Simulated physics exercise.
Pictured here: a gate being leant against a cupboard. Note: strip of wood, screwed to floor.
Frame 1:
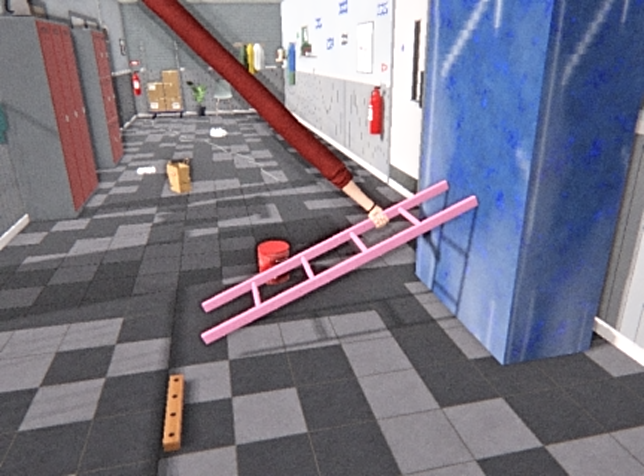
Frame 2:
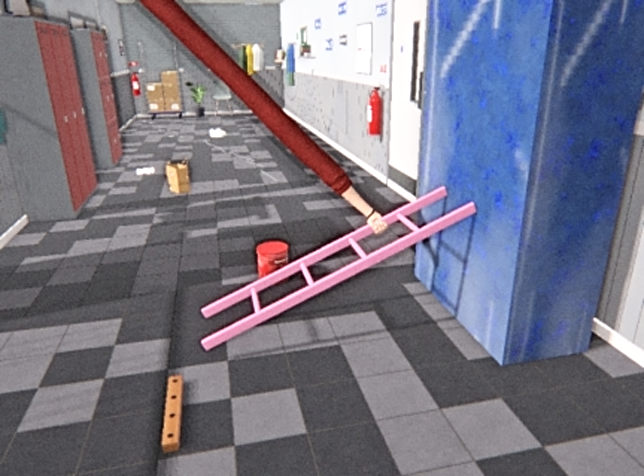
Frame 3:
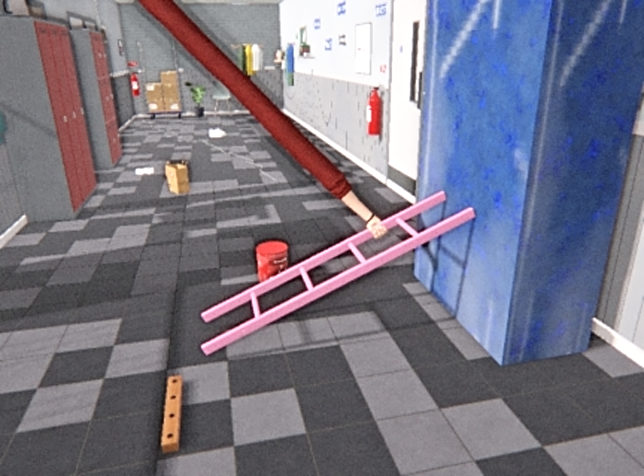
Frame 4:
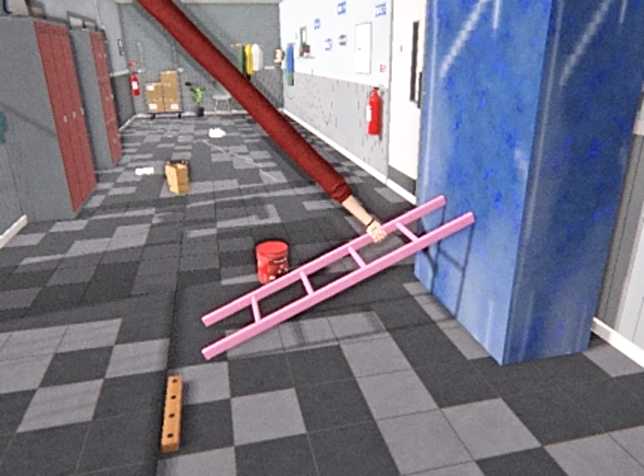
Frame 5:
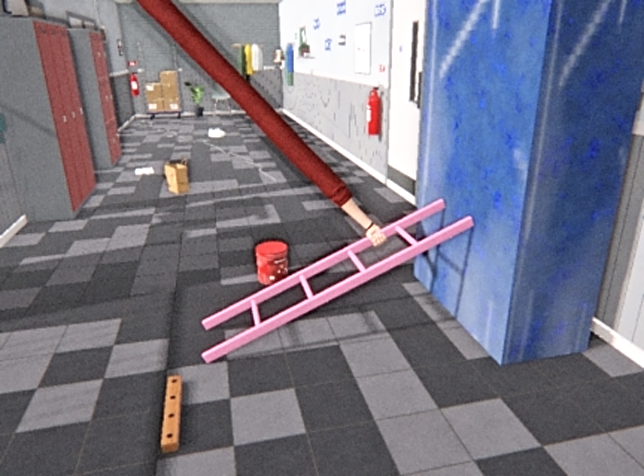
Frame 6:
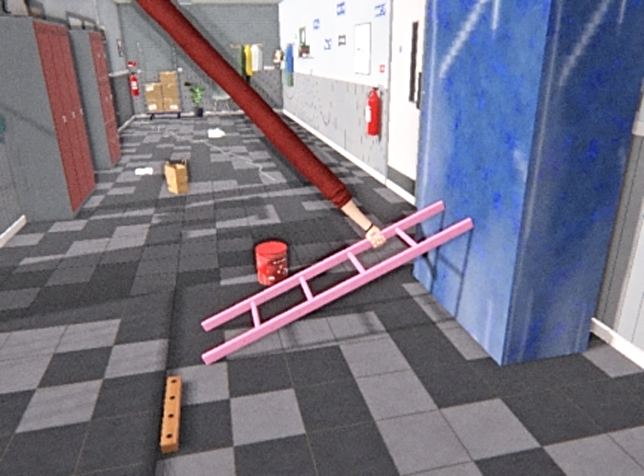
A hand at the end of a long red arm held a pink ladder-like gate against a blue cupboard and lowered it slightly, then kept hold as it barely moved.
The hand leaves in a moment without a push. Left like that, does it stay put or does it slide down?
It loses its footing.
Then, 0.26 s later than the last frame, pink gate tilted by 8° near (326, 294).
Then, 0.40 s later than the last frame, pink gate tilted by 23° near (322, 327).
Then, 0.64 s later than the last frame, pink gate tilted by 25° near (322, 323).
When it is over, the pink gate slides out and falls, near (321, 326); the rest as before.
